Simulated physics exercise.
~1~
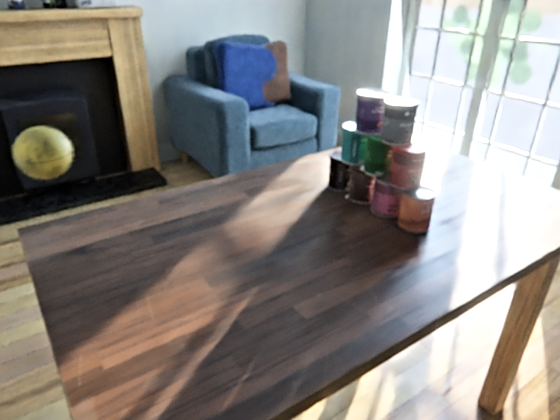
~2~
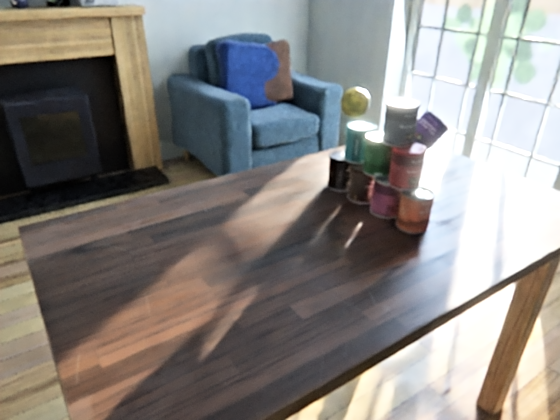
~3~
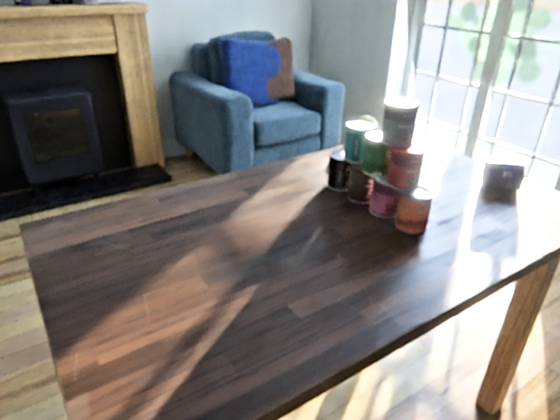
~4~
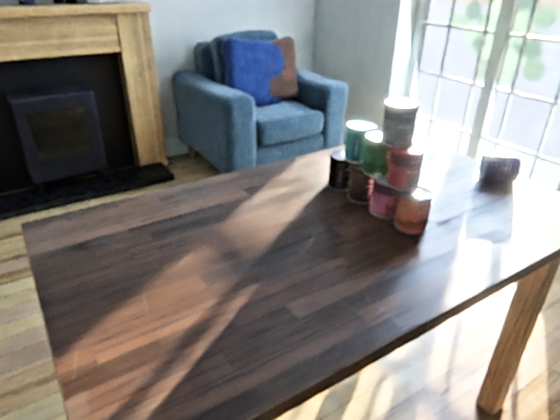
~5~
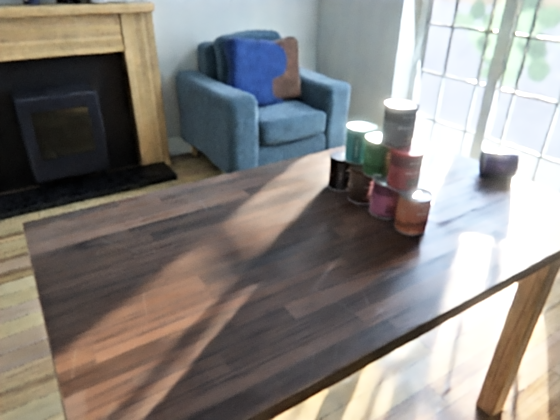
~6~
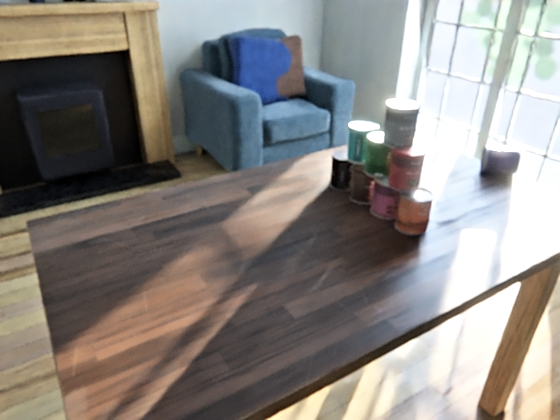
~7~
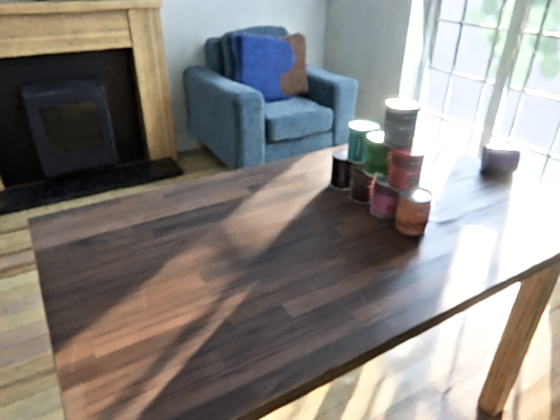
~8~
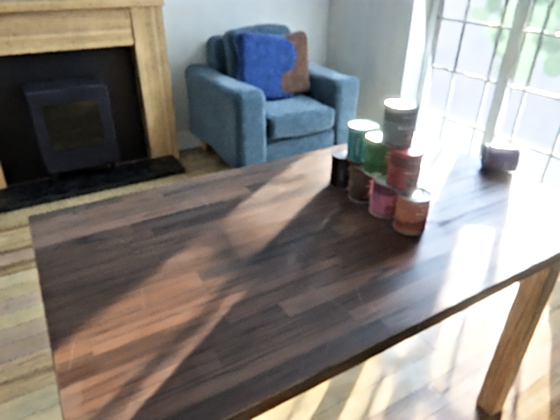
Yellow ball flying into a pyramid of coloured tins on a wooden table, knocking the purple one off to lie on its side.
